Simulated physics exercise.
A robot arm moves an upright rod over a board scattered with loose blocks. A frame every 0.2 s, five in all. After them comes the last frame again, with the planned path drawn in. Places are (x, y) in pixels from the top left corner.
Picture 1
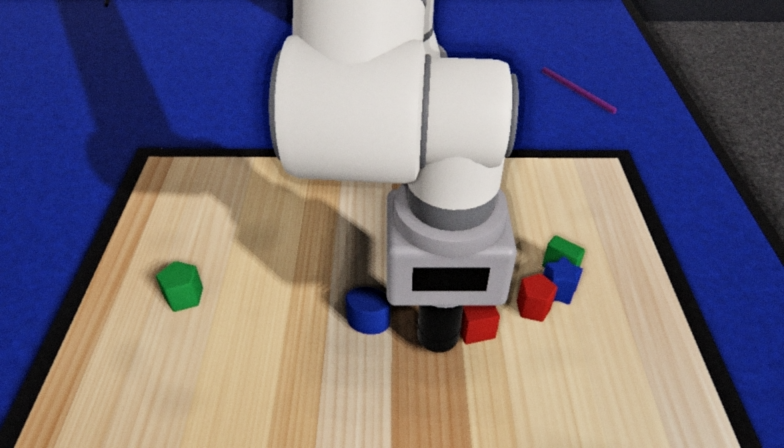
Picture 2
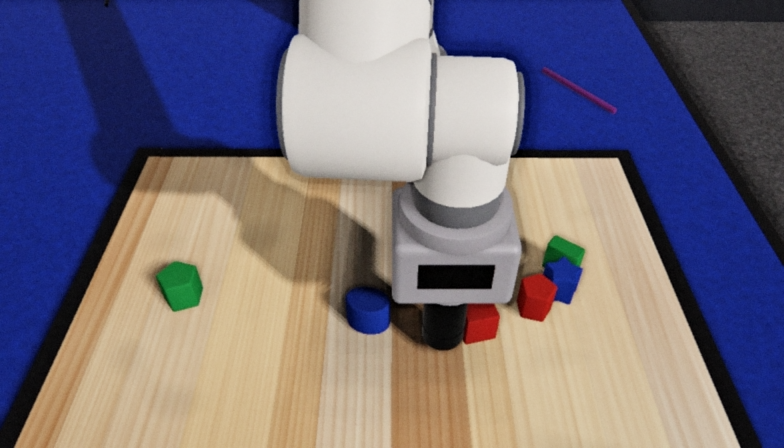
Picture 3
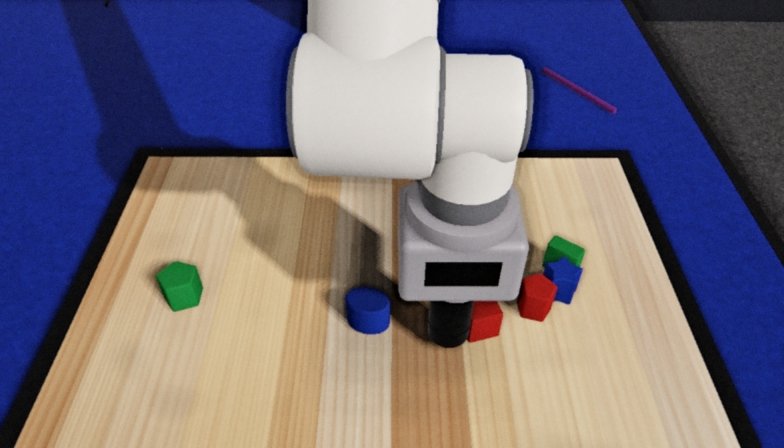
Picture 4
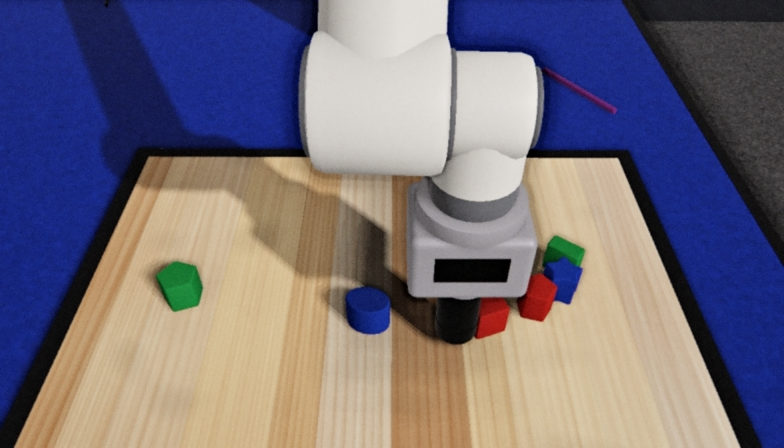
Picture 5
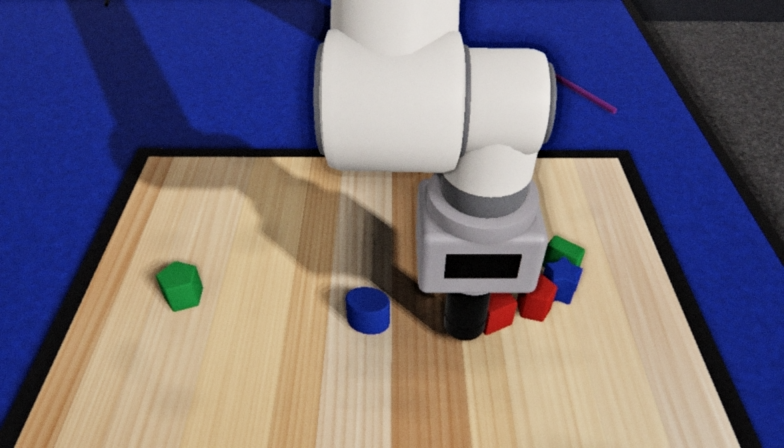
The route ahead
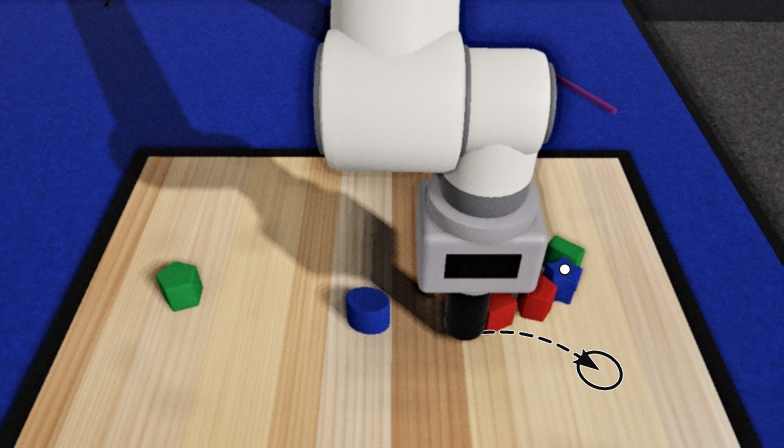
A white robot arm with a grey head and black rod reaches over a pale wooden board edged in black on a blue surface, seen from a fixed, raised view. A green block sits far left, a blue one near the middle, and red, blue and green blocks cluster right. The arm shifts slowly right, its rod pushing the nearest red block a short way toward the other red one.
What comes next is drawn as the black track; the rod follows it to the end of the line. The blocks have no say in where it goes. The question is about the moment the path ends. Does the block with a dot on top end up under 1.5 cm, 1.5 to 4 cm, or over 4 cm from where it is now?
Between 1.5 and 4 cm.
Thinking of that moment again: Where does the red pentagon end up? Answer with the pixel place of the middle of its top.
Roughly at (602, 281).
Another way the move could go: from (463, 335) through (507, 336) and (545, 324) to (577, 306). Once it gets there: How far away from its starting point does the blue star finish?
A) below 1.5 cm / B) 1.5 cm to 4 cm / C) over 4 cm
C - over 4 cm.
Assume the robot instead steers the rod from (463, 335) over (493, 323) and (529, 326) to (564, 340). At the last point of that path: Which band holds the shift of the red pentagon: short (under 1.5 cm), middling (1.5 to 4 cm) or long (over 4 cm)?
The shift is above 4 cm.
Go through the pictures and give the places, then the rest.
In the first frame, tip of the rod (438, 337), middles of tops, red square (479, 306), red pentagon (539, 286), blue star (565, 269), green oblong block (567, 246).
In the second frame, rod (442, 335), nothing pushed.
In the third frame, rod (448, 332), red square (482, 304).
In the fourth frame, rod (455, 329), red square (488, 301).
In the fifth frame, rod (464, 325), red square (495, 296), red pentagon (539, 286), blue star (565, 269), green oblong block (567, 246).
The line goes from (463, 335) by way of (509, 332) and (556, 344) to (599, 370); the dot is on the blue star.
What follows on the original path. One third of the way, rod (512, 323); red square (541, 292); red pentagon (570, 284), turned 30° anticlockwise; blue star (580, 260), turned 25° anticlockwise; green oblong block (569, 239), turned 25° anticlockwise.
Two thirds of the way, rod (559, 334); red square (582, 299), turned 30° anticlockwise; red pentagon (599, 281), turned 55° anticlockwise; blue star (589, 255), turned 60° anticlockwise; green oblong block (568, 238), turned 30° anticlockwise.
At the end, rod (604, 360); red square (588, 302), turned 40° anticlockwise; red pentagon (602, 281), turned 60° anticlockwise; blue star (589, 255), turned 60° anticlockwise; green oblong block (568, 238), turned 30° anticlockwise.
